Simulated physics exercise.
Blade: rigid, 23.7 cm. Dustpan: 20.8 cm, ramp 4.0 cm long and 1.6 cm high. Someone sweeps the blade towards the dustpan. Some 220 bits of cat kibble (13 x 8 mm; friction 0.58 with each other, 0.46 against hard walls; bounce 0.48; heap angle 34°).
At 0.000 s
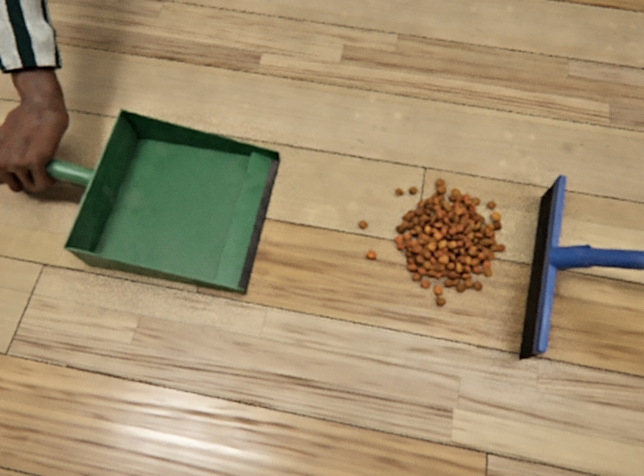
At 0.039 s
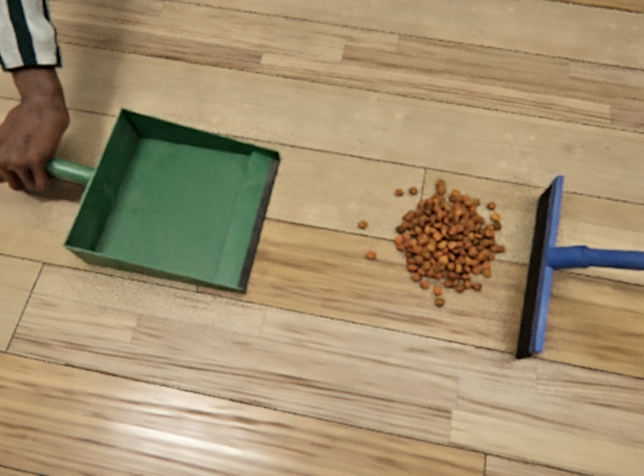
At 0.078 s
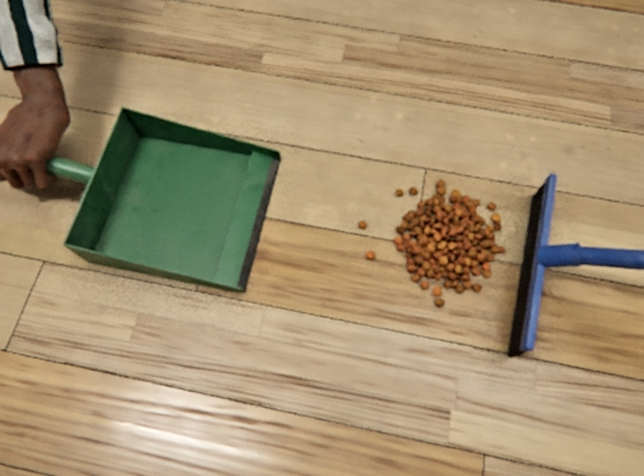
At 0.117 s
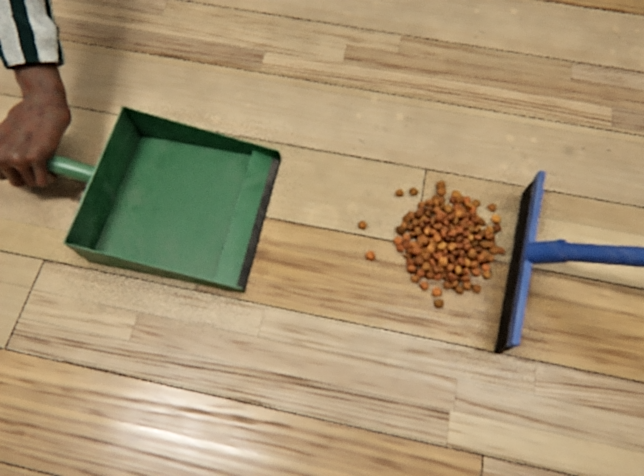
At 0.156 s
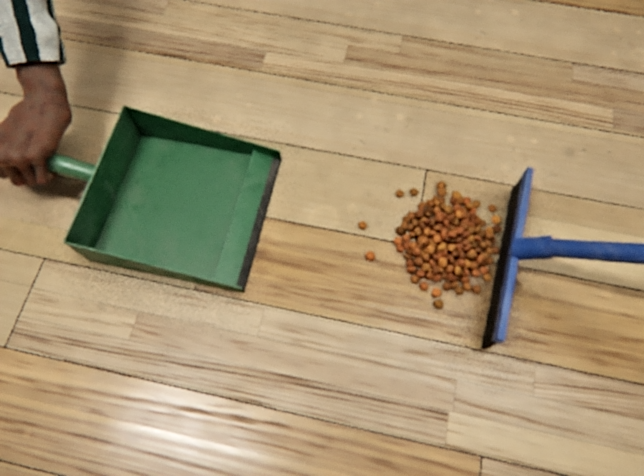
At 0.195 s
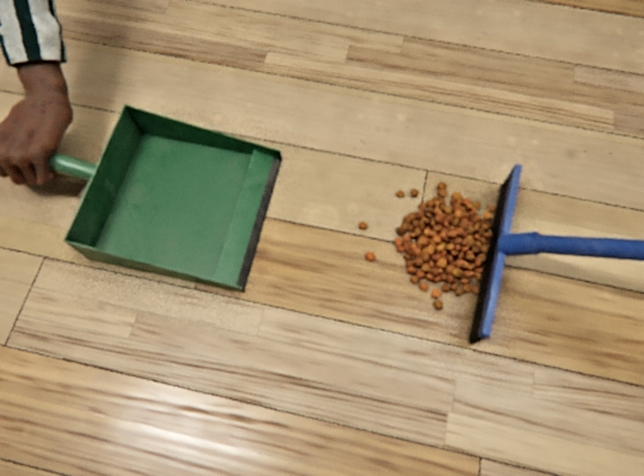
A green dustpan, held by a hand in a striped sleeve at the left, lies on a light wood-plank floor seen from above at a slight angle. To its right sits a pile of reddish-brown kibble with a few stray bits, and beyond that a blue-handled blade with a dark edge. The blade slides left and presses into the pile's right side, while the pan and camera stay practically still.
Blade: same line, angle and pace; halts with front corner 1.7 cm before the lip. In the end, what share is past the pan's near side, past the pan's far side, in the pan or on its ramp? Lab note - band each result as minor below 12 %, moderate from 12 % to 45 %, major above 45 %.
Past the pan's near side: A small share. Past the pan's far side: A middling share. In the pan or on its ramp: A middling share.
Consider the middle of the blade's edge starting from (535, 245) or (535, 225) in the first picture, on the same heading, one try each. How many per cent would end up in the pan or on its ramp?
Some 25 and 20 per cent.
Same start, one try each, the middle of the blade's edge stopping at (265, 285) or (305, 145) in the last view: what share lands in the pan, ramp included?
Some 20 in a hundred and 20 in a hundred.
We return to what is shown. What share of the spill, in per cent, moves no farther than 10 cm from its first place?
Roughly 0 in a hundred.
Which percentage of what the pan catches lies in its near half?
Share: Approx. 10 %.
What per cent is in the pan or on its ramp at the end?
I reckon around 35 in a hundred.
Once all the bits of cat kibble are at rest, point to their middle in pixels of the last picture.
Resting centre estimate: Around (275, 176).
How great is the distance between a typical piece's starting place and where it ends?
Around 26 centimetres.
Then, at 0.53 s, middle of the blade 17 cm from the lip; 0 % over the lip, far side 10 %, near side 0 %.
After 0.75 s, middle of the blade 8 cm from the lip; 0 % over the lip, far side 20 %, near side 0 %.
After 1.08 s, middle of the blade 3 cm from the lip; 35 % over the lip, far side 30 %, near side 0 %.
At rest (1.5 s), near side 0 %, far side 30 %, pan 35 %, in front of the lip or behind the blade 35 %.
